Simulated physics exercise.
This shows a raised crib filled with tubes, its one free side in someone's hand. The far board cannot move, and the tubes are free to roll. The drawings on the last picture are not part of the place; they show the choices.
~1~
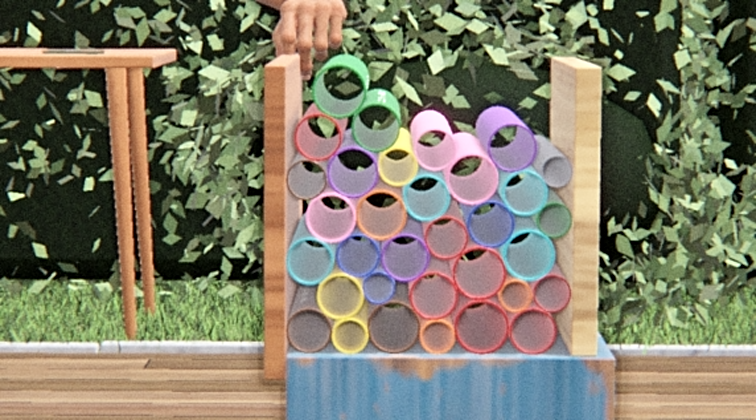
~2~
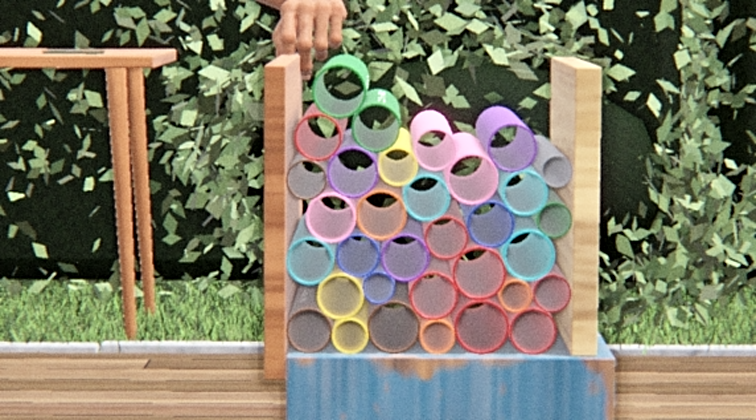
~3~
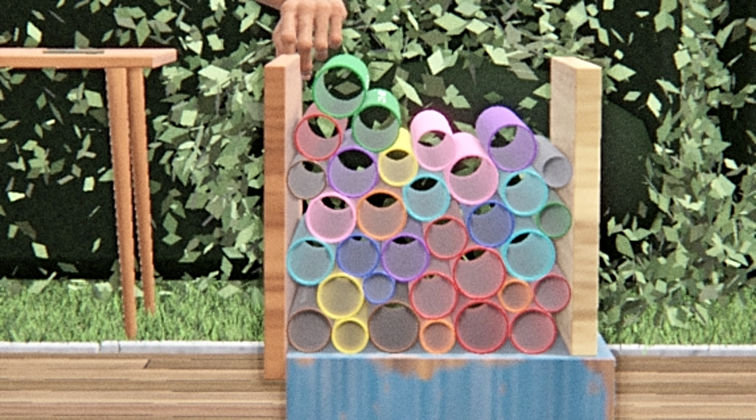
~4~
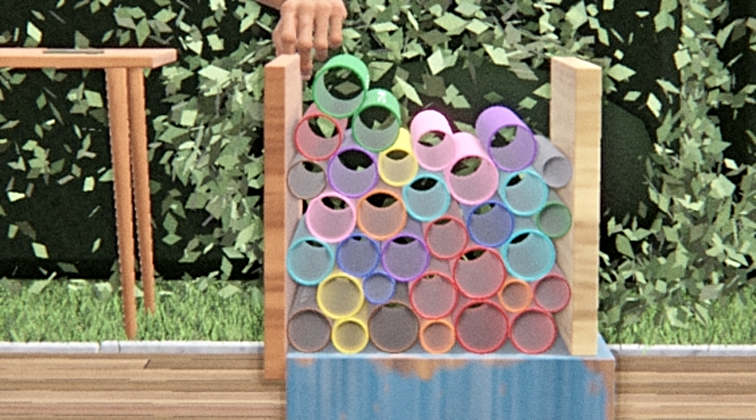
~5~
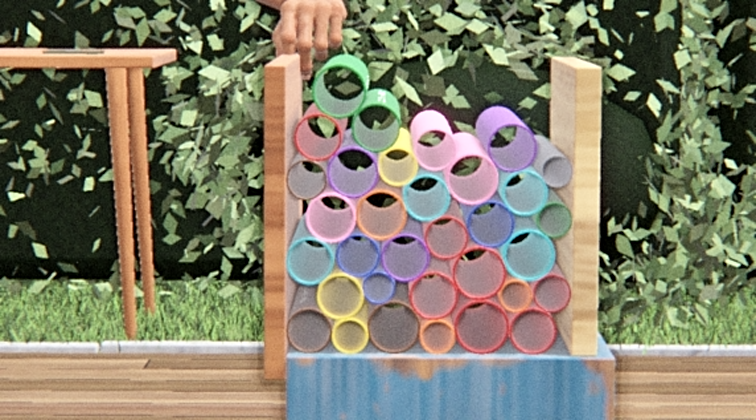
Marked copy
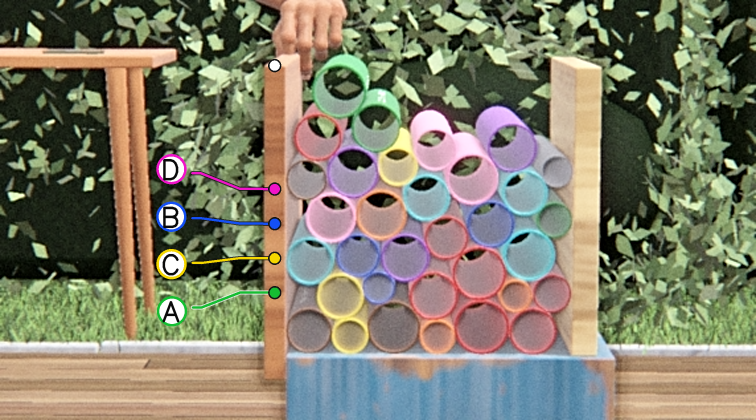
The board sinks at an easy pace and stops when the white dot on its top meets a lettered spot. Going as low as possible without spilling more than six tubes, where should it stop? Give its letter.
The lowest mark that will do is A.
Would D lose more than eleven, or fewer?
Fewer than eleven.
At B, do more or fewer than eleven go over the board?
Fewer than eleven.
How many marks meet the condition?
The number is four.
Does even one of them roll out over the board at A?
Yes, at A.
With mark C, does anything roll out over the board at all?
Yes.
On the marked copy, A at (275, 293); B at (275, 224); C at (275, 258); D at (275, 189); the white dot at (275, 66).
Taking A. A third of the way, top of the board (286, 161).
Two thirds of the way, top of the board (286, 268).
When it is over, top of the board (286, 292), six out over the board.
As for the rest, B three out over the board; C four out over the board; D none out over the board.
